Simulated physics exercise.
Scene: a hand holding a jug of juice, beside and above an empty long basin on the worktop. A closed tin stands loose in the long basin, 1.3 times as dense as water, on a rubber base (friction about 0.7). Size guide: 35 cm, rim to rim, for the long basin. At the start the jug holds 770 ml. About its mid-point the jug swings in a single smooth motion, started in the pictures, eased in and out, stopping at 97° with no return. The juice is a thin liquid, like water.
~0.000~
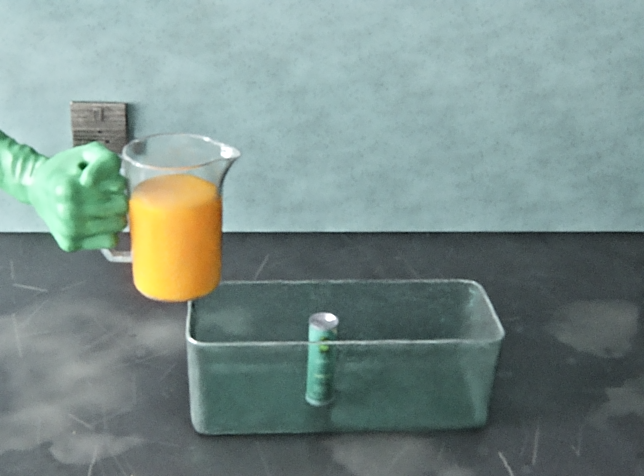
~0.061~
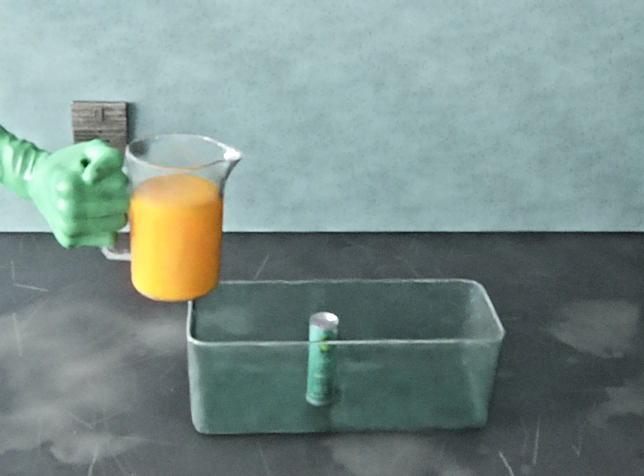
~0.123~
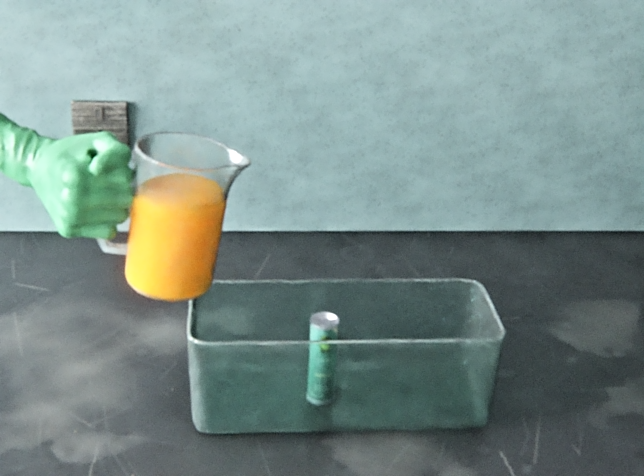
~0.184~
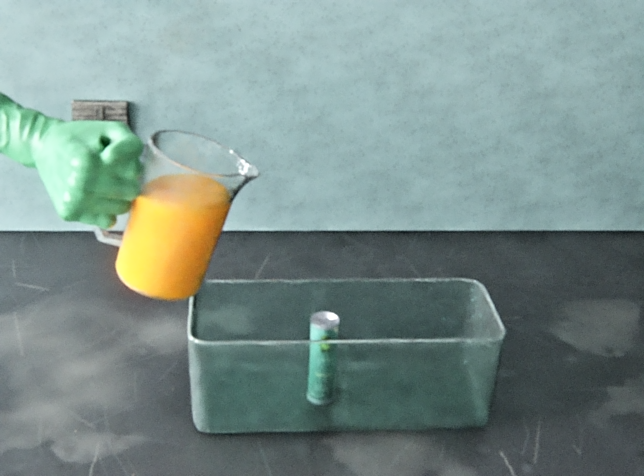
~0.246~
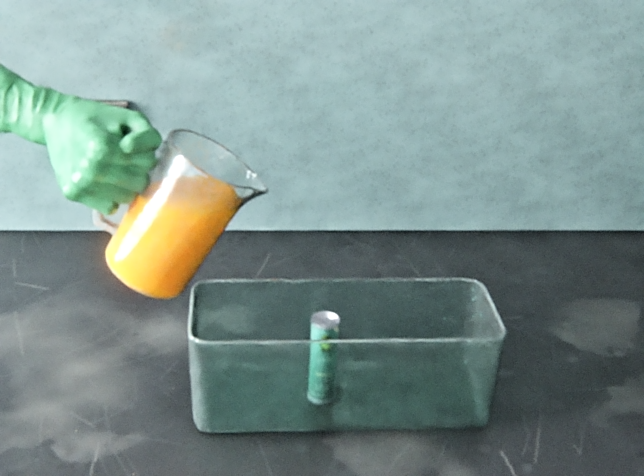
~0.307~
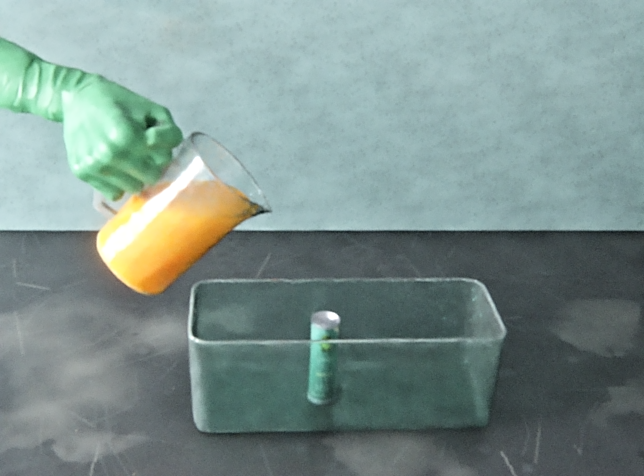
On a dark, scratched worktop against a pale blue-green wall, a green-gloved hand holds a glass jug of orange juice beside an empty clear basin with a small green tin standing inside, and steadily tilts the jug rightward.
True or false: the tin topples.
True.
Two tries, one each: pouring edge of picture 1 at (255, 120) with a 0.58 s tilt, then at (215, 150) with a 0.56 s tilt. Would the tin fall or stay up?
The tin stays vertical the first time and overturns the second time.
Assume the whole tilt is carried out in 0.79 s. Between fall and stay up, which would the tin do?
The tin tips over.
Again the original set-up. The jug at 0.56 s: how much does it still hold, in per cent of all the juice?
I reckon about 76 in a hundred is still held.
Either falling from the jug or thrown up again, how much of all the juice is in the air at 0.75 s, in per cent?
Estimate: About 16 in a hundred.
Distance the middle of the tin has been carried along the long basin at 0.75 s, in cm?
Reading: Roughly 2 cm.
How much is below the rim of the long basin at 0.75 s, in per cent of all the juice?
It works out near 48 per cent.
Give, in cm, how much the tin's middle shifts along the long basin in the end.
Shift of tin centre: Approx. 12.5 cm.
By 0.56 s the tilt is 92° and 76 per cent is still to pour; the tin stands where it began.
By 0.75 s the tilt is 97° and 37 per cent is still to pour; the tin stands 2 cm from where it began.
By 0.95 s the tilt is 97° and 14 per cent is still to pour; the tin leans 13°.
By 1.16 s the tilt is 97° and 5 per cent is still to pour; the tin lies on its side.
At rest the tin lies on its side.
